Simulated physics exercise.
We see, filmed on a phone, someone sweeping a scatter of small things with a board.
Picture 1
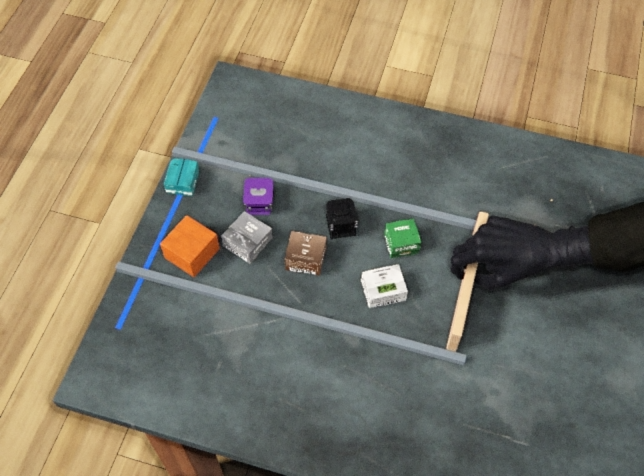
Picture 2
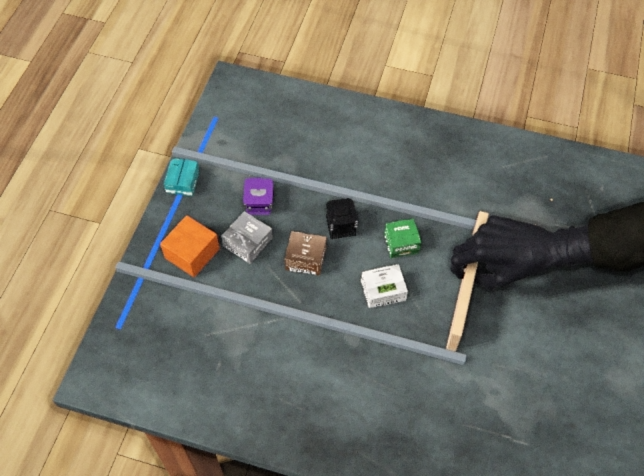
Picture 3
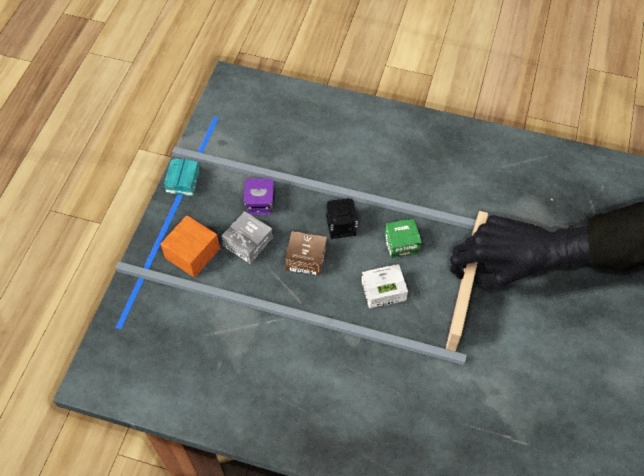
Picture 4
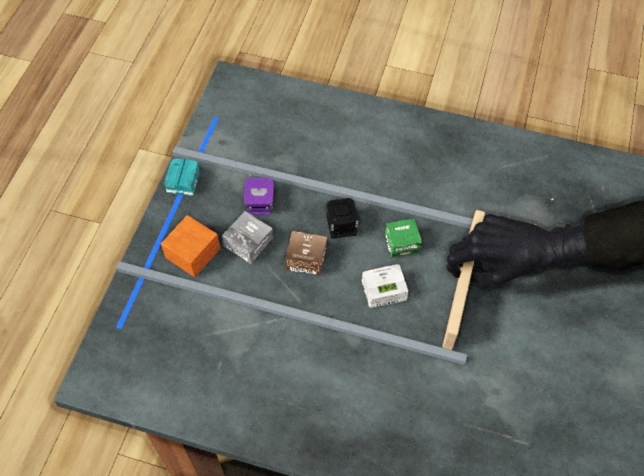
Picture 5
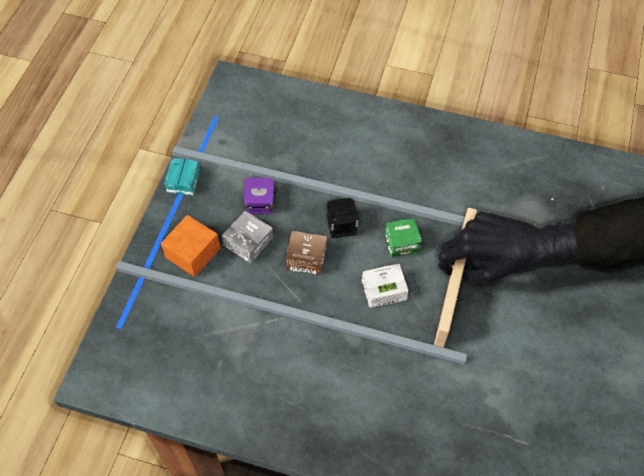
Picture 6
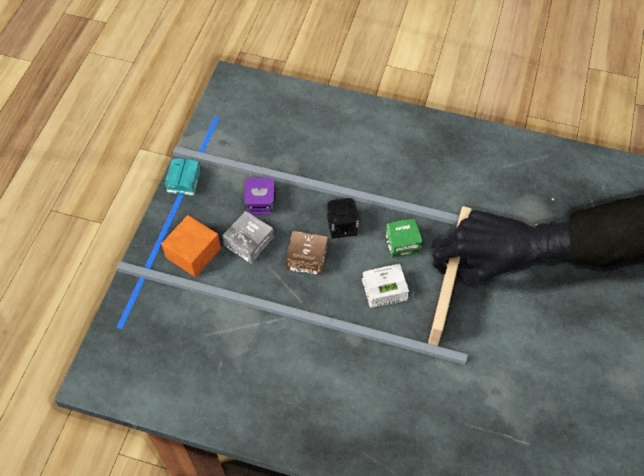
The video shows small coloured boxes and blocks scattered between two grey rails on a dark board, near a blue line. A black-gloved hand holds a wooden bar at the right, then slides it slightly left while the objects stay put.
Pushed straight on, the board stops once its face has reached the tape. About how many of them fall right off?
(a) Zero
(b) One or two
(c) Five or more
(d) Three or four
c.
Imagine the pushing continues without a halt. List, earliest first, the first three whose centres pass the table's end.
They go in this order: The turquoise box, the grey box and the purple case.
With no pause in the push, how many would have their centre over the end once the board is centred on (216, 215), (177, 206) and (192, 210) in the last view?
Respectively, 2, 5 and 4.
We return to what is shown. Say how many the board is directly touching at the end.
It's 3.
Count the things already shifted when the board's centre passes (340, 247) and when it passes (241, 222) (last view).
Counts: 5 / 7.
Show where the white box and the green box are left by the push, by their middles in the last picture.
Final positions - white box around (154, 205), green box around (172, 176).
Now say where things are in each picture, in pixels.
The first frame shows turquoise box (182, 177); orange block (190, 246); purple case (259, 197); board (468, 280); tape (171, 215).
The second frame shows orange block (190, 246); black case (341, 218).
The third frame shows purple case (259, 197); brown box (306, 253).
The fourth frame shows turquoise box (183, 177); white box (385, 286).
The fifth frame shows orange block (191, 246); green box (403, 238).
The sixth frame shows turquoise box (183, 177); orange block (192, 246); purple case (260, 197); board (450, 275); tape (172, 214).
A little later, none off yet; turquoise box at rest near (183, 177); orange block at rest near (192, 246); purple case at rest near (260, 197).
Next, none off yet; turquoise box at rest near (183, 177); orange block at rest near (192, 246); purple case shifted about its own width near (230, 187).
Later still, one off so far; turquoise box dropping near (165, 262); orange block shifted a little near (177, 246); purple case shifted well along near (163, 169).
When it is over, the number that fall off is five or more; down, black case, brown box, grey box, purple case and turquoise box.
